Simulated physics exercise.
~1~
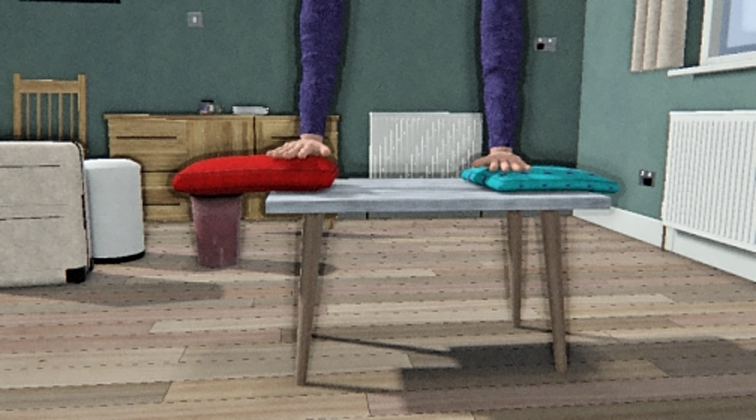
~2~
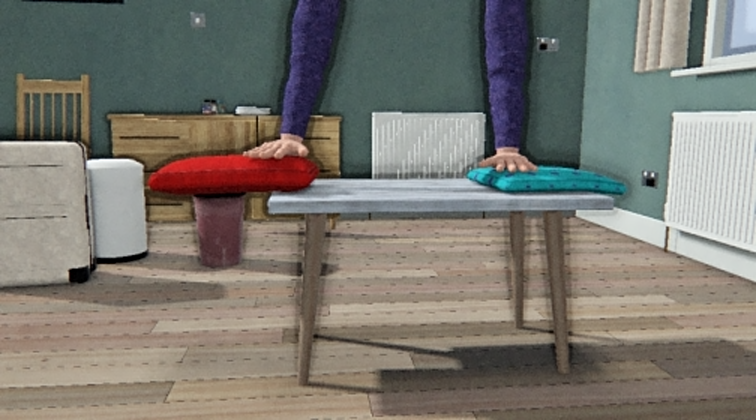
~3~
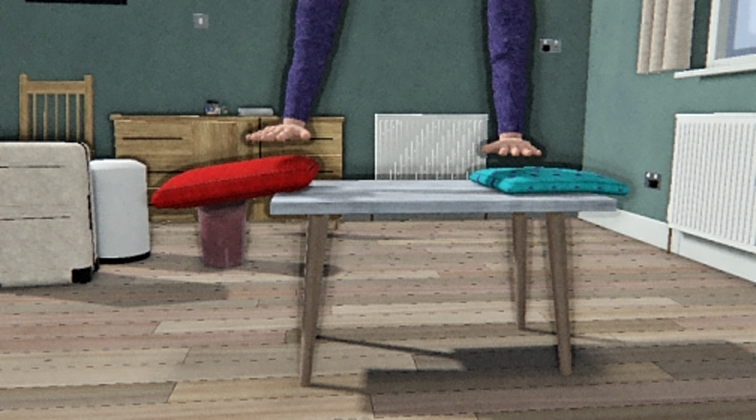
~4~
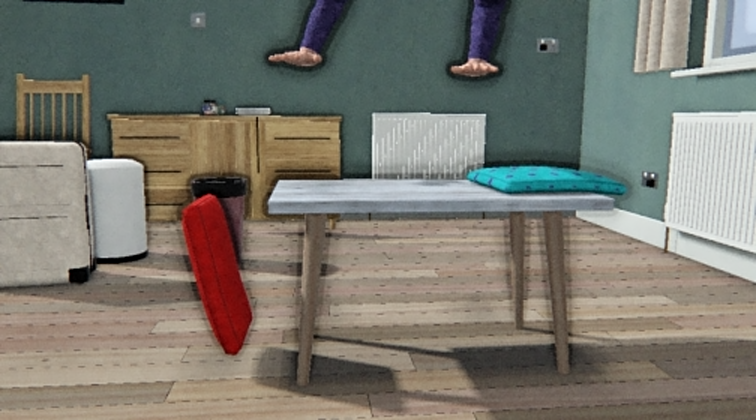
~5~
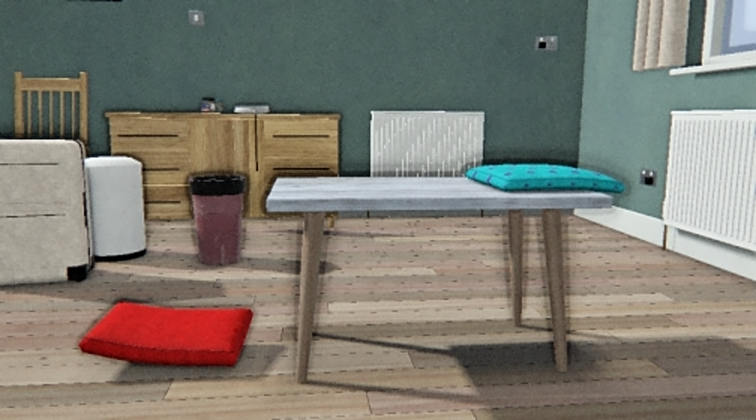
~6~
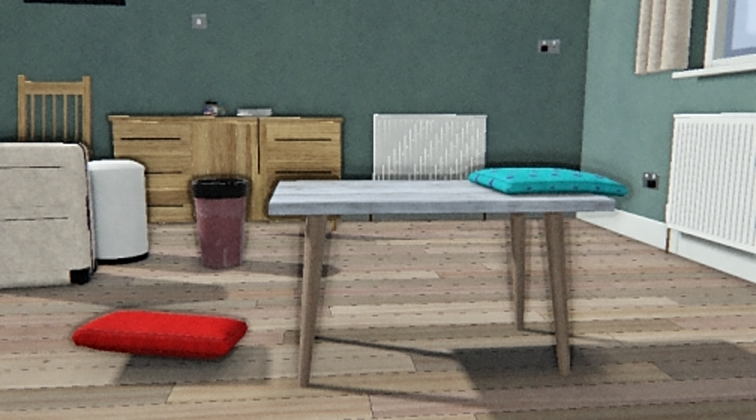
Red pillow tipping off the left end of a bench and landing on the floor after hands lift away, turquoise pad staying put.
